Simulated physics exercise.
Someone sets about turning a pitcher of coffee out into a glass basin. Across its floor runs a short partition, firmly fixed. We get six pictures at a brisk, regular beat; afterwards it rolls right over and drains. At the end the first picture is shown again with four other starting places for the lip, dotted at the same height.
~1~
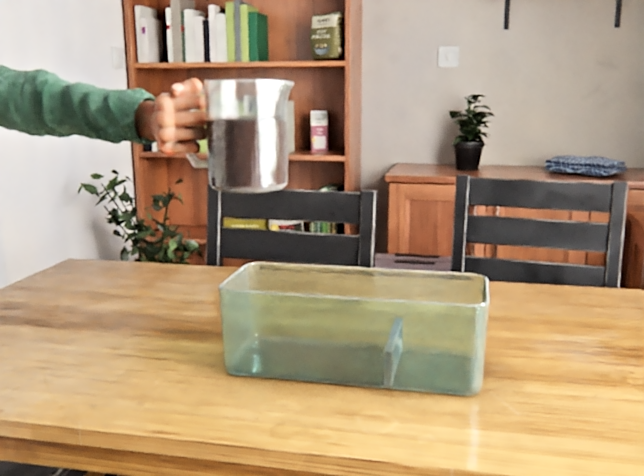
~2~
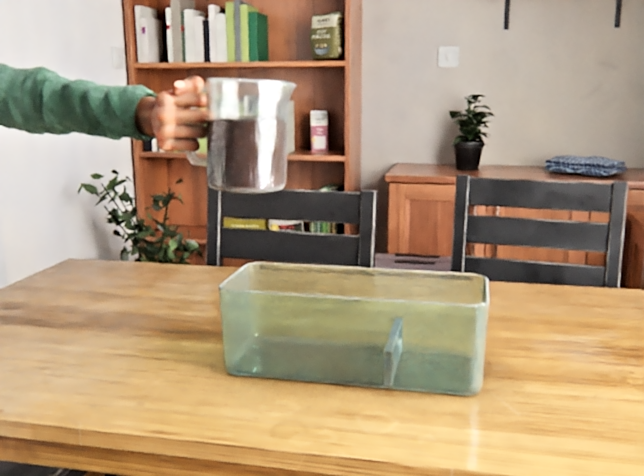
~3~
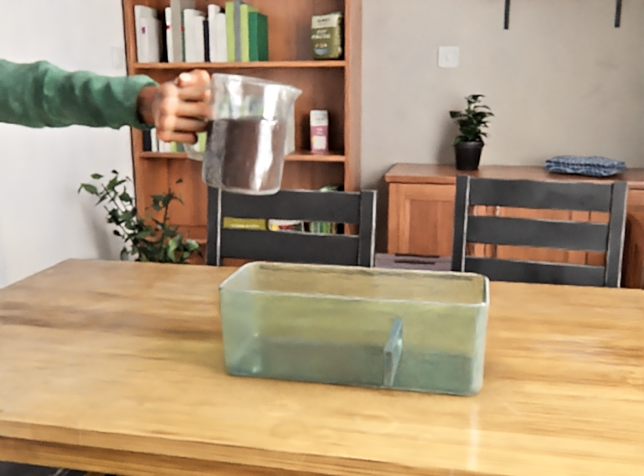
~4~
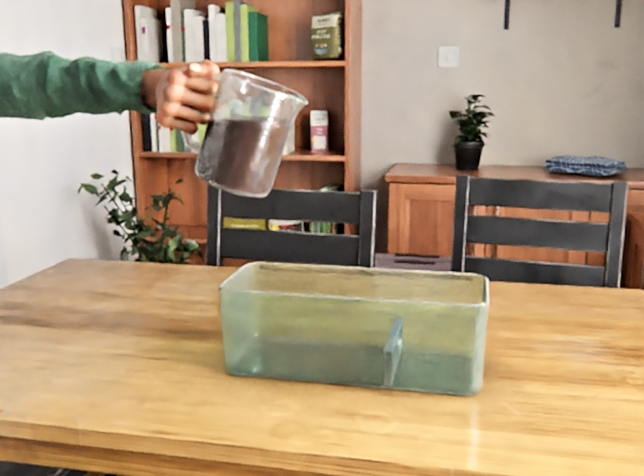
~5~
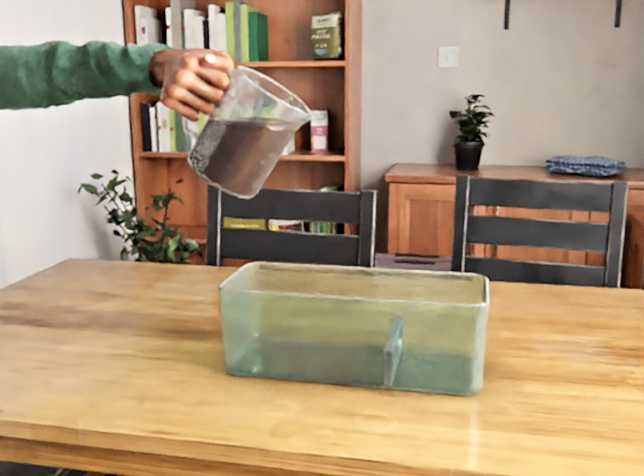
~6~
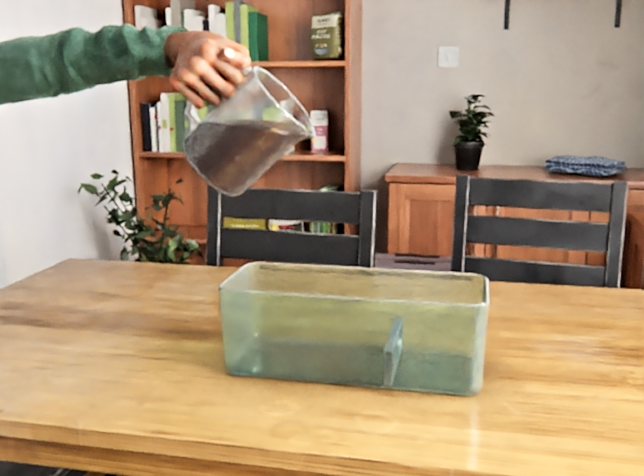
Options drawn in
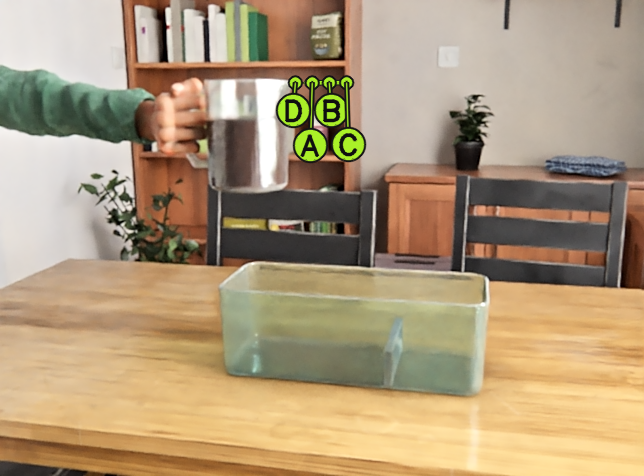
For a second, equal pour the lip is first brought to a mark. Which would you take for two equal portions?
Place A.
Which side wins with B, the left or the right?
More ends on the right.
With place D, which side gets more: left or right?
More ends on the left.
On the marked copy, A at (312, 82); B at (329, 82); C at (346, 82); D at (295, 82).
For place A, about 50 % ends left of the wall and 48 % right of it; 3 % is lost outside.
For place B, about 14 % ends left of the wall and 83 % right of it; 3 % is lost outside.
For place C, about 11 % ends left of the wall and 85 % right of it; 5 % is lost outside.
For place D, about 87 % ends left of the wall and 8 % right of it; 6 % is lost outside.
